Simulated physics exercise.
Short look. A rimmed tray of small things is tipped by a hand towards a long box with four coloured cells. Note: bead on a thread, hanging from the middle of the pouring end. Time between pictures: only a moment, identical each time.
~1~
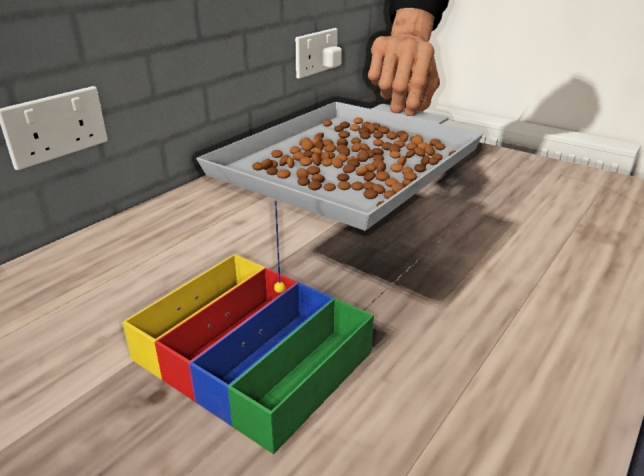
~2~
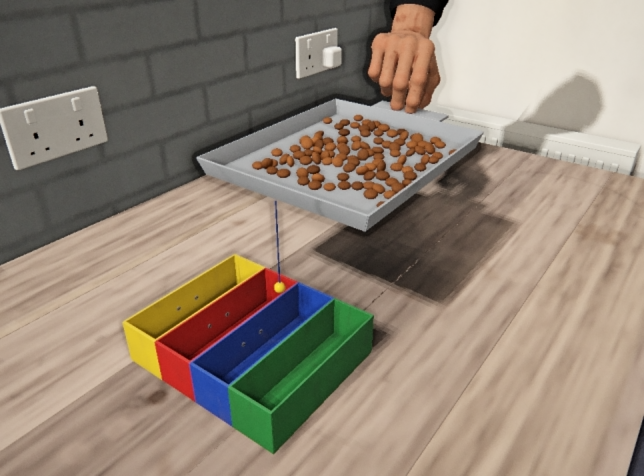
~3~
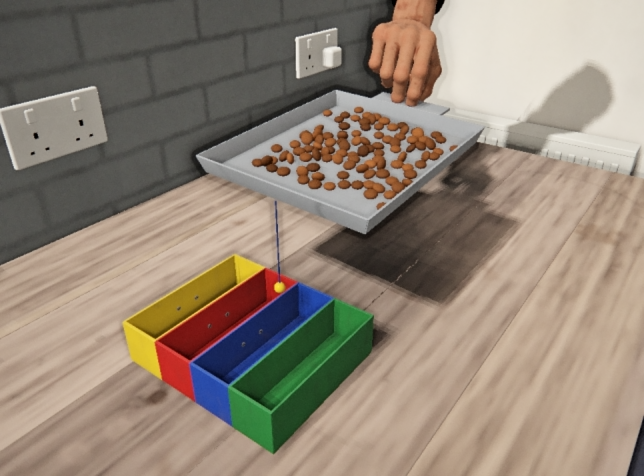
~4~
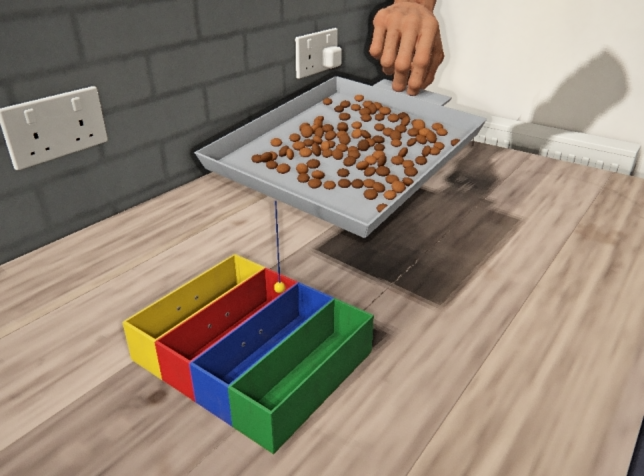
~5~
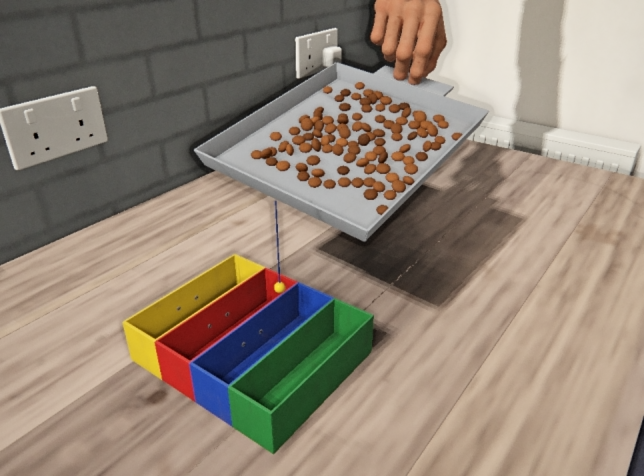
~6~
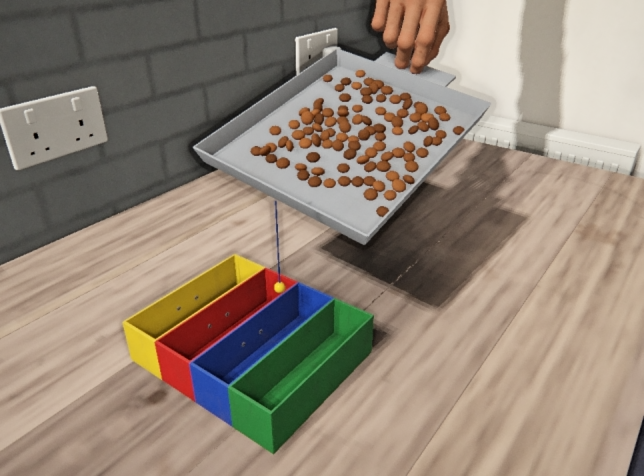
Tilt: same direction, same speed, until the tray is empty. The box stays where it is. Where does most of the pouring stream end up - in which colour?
In the green one.
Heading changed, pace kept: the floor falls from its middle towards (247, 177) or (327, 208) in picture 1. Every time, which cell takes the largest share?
First aim: The yellow cell. Second aim: The green cell.
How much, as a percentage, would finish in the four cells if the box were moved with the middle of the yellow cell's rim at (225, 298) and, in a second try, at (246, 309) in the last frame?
90 % for the first, 100 % for the second.
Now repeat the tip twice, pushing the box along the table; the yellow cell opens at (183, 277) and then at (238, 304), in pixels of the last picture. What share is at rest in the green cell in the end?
Roughly 0% first, roughly 40% second.
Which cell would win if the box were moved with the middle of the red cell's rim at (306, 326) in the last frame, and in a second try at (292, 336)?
Try 1 - the cell in blue; try 2 - the blue cell.
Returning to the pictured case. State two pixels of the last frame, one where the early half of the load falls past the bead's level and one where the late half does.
Close to (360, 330), then close to (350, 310).
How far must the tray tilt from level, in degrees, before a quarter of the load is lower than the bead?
About 80 degrees.
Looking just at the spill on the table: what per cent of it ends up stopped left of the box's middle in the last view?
About 0 per cent.
Soon, tray tipped steeply; nearly all on the tray; a stray few falling or outside the box.
A while on, tray tipped right over; a small part on the tray; about a third in the green cell; a stray few in the blue cell; about half falling or outside the box.
Towards the end, tray tipped past a quarter turn; about half in the green cell; a stray few in the blue cell; about half falling or outside the box.
Finally, tray tipped past a quarter turn; about half in the green cell; a stray few in the blue cell; none in the red cell; none in the yellow cell; about half outside the box.
